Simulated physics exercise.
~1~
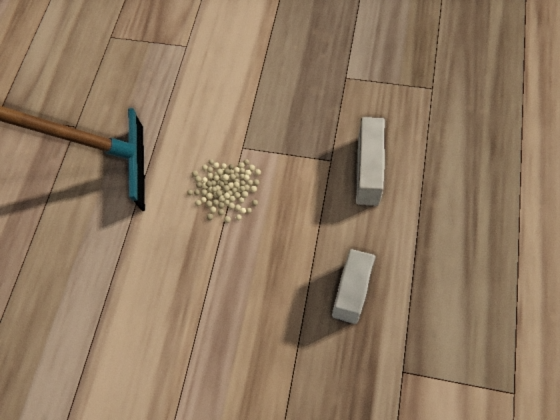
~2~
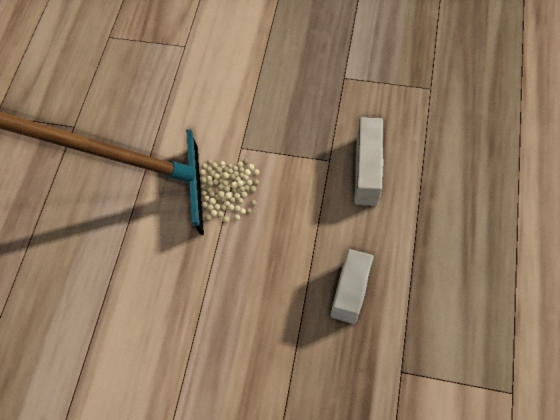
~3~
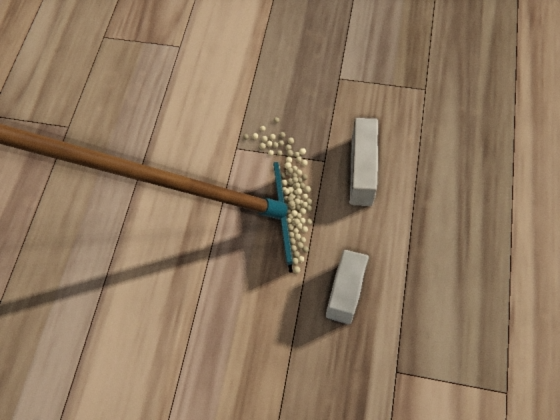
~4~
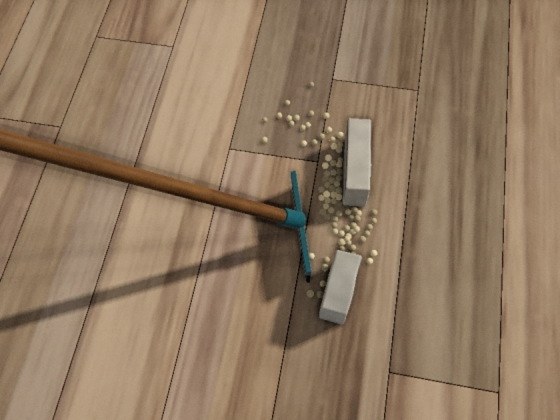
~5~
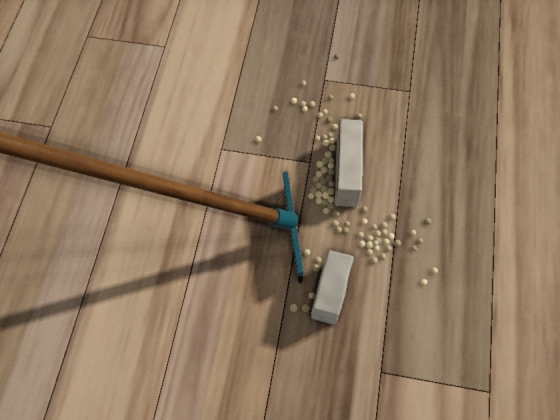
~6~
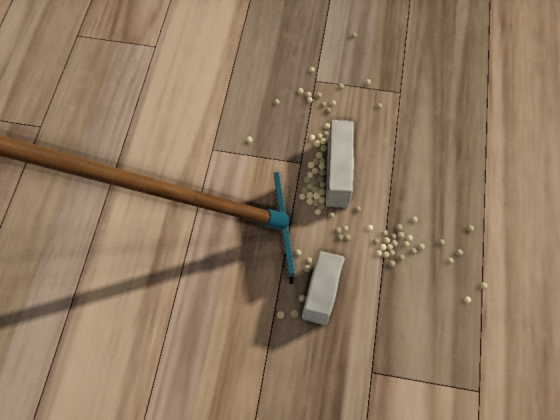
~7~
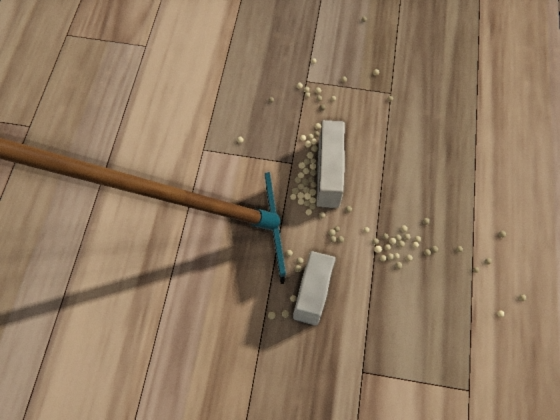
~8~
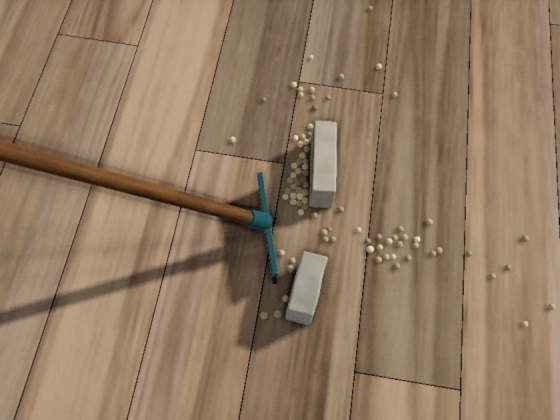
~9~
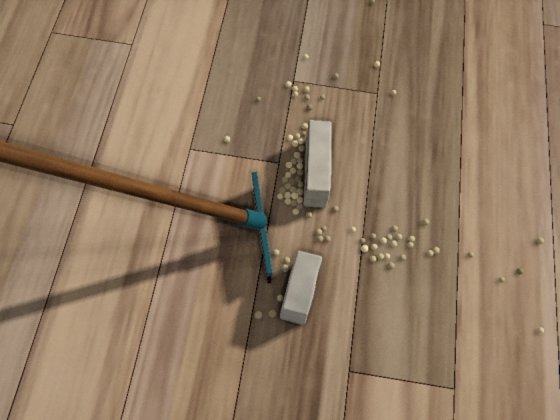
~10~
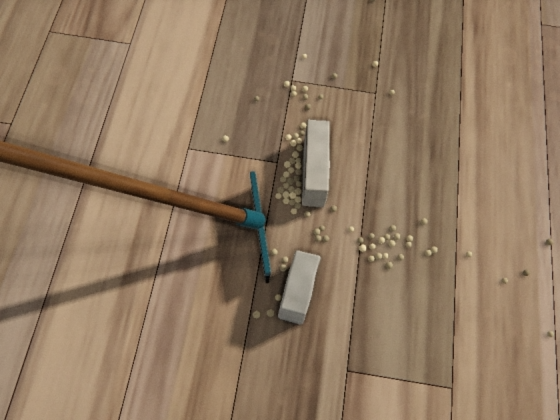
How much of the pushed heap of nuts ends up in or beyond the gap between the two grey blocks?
A large share of it does, well over a third of the nuts, with many of them scattered across the planks to the right of the blocks.
